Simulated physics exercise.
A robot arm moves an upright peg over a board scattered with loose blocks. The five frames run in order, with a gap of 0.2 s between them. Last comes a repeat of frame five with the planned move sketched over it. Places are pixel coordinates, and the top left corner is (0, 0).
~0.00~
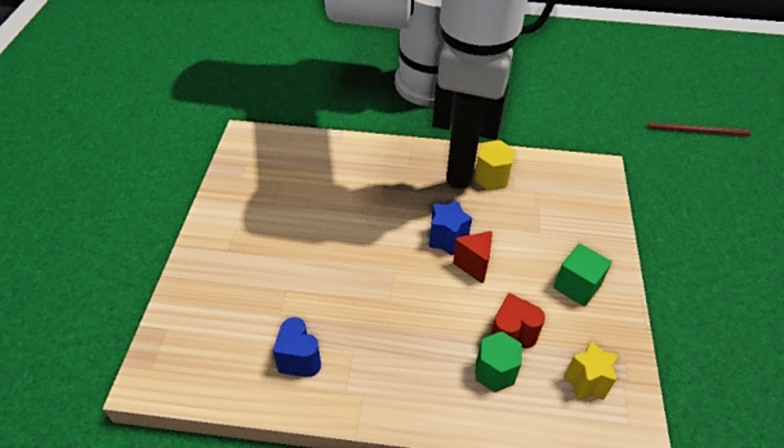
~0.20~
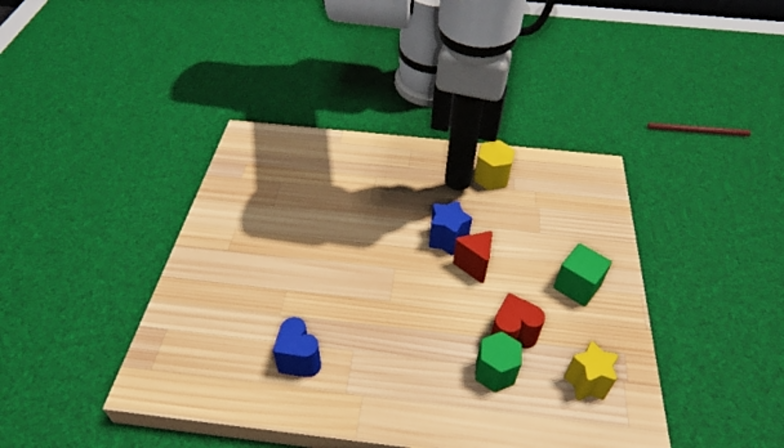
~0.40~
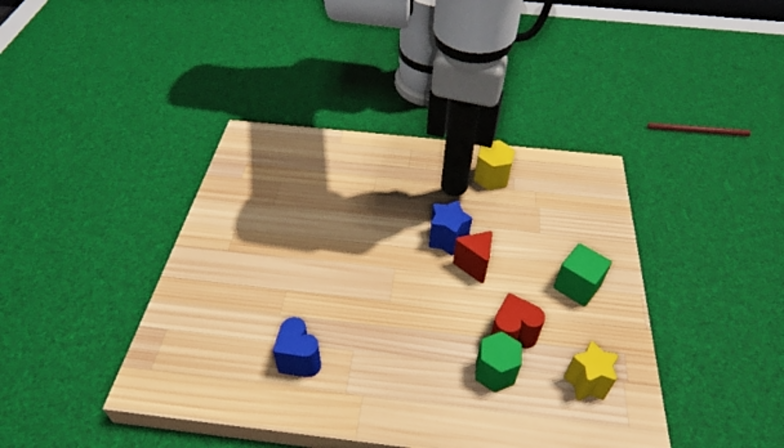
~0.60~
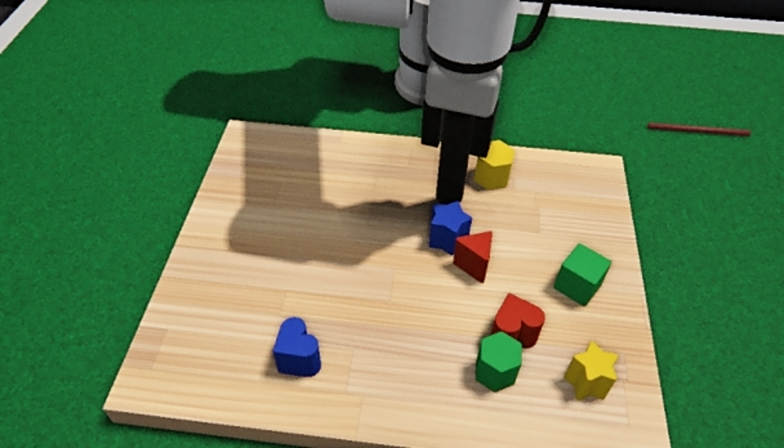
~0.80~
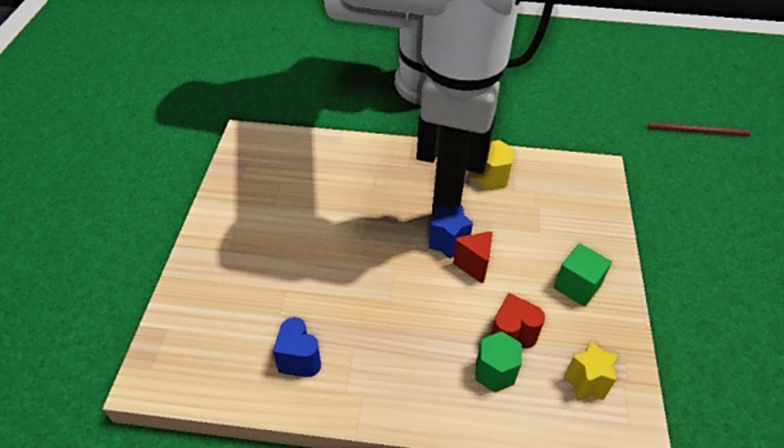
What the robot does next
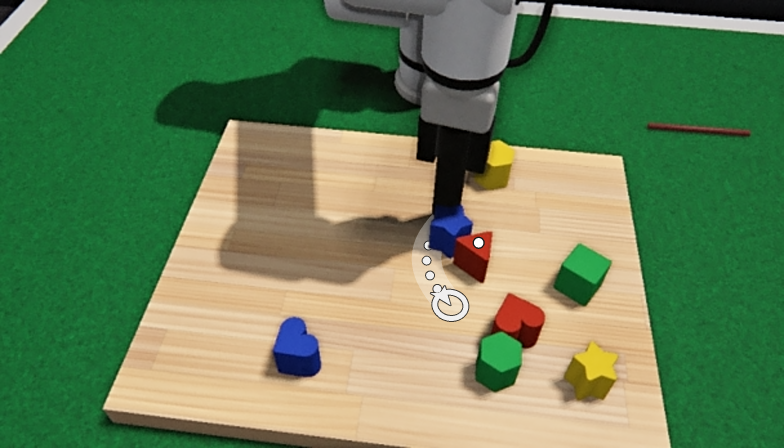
A robot arm moves its black peg slightly toward the viewer to the blue star.
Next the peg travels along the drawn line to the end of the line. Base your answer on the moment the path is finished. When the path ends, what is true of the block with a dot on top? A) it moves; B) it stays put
That would be A.
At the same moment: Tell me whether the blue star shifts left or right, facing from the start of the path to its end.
Heads left.
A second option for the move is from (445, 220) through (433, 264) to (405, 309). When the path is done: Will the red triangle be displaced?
In short: Yes.
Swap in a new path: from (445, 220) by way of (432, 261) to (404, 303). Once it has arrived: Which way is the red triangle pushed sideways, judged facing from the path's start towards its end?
The answer is left: Facing from the path's start to its end, that's where the red triangle shifts.
The drawn path runs from (445, 220) by way of (429, 245) and (430, 275) to (450, 305); the dot is on the red triangle.
On the path given first. One third of the way, peg at (430, 237); blue star at (446, 243), turned 20° anticlockwise; red triangle at (481, 247), turned 30° anticlockwise.
Two thirds of the way, peg at (431, 268); blue star at (460, 268), turned 50° anticlockwise; red triangle at (491, 255), turned 75° anticlockwise.
At the end, peg at (452, 297); blue star at (487, 287), turned 80° anticlockwise; red triangle at (500, 258), turned 115° anticlockwise; red heart-shaped block not moved.
